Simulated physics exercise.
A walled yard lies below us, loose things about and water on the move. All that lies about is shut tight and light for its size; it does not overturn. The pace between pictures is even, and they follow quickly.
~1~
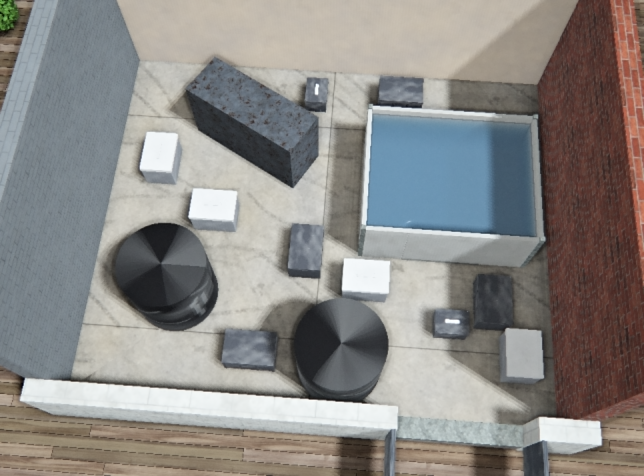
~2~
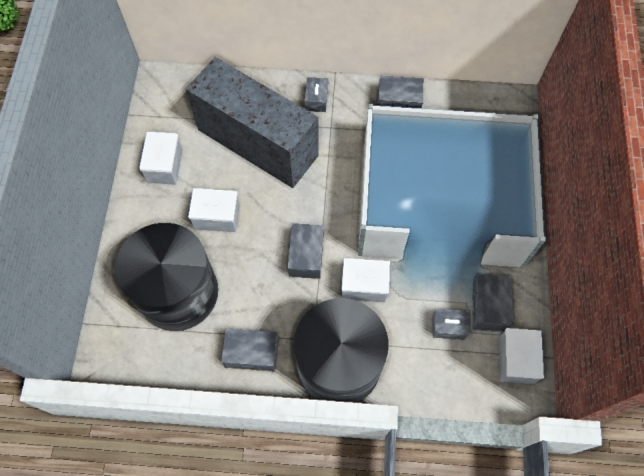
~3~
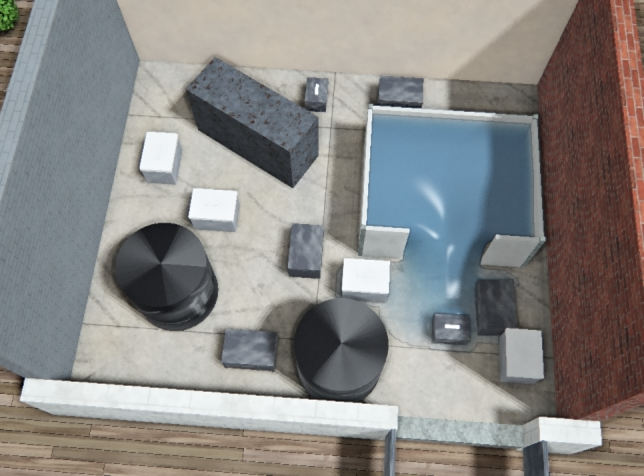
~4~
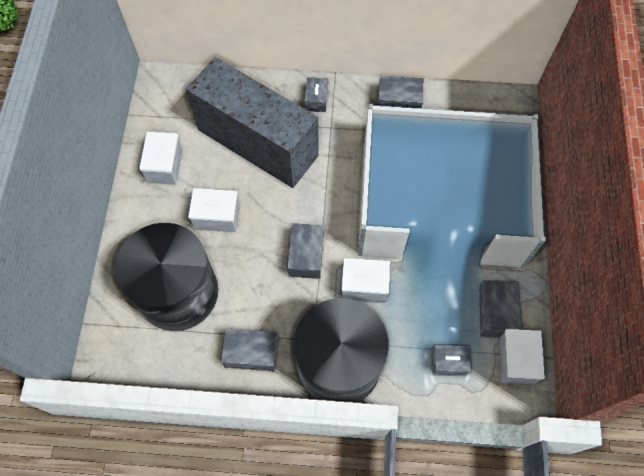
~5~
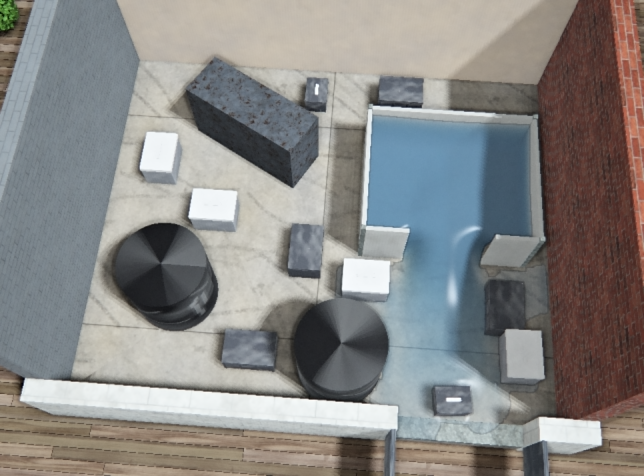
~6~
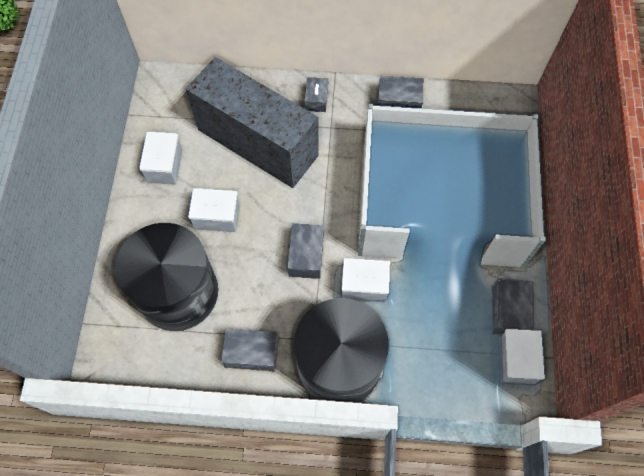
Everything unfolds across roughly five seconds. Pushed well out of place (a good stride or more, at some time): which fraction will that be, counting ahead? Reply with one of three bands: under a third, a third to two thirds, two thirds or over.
Under a third.
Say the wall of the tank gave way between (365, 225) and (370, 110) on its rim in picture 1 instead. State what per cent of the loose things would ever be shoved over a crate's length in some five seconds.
Roughly 40 percent.
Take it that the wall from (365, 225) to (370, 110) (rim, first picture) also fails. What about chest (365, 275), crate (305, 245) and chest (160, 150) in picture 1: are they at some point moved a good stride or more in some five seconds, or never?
First stays short of it, second covers that distance, third covers that distance.
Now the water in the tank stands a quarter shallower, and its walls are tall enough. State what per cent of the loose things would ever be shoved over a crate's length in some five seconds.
Roughly 30 per cent of them.
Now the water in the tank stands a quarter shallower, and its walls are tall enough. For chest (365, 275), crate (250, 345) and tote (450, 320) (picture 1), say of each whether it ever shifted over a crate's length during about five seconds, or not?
Order as given: Not past it; not past it; displaced that much.
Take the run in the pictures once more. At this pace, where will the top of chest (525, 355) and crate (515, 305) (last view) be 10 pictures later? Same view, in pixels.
(507, 392) and (534, 281), about.
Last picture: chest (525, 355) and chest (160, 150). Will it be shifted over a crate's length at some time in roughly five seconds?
Displacement check, in sequence - reached it, not enough.
A moment on, 2 of 10 are well off their spots; 0 afloat.
Next, 3 of 10 are well off their spots; 0 afloat.
Later, 3 of 10 are well off their spots; 1 afloat.
In the end, 2 of 10 are well off their spots, and 3 have been at some point; 1 afloat.
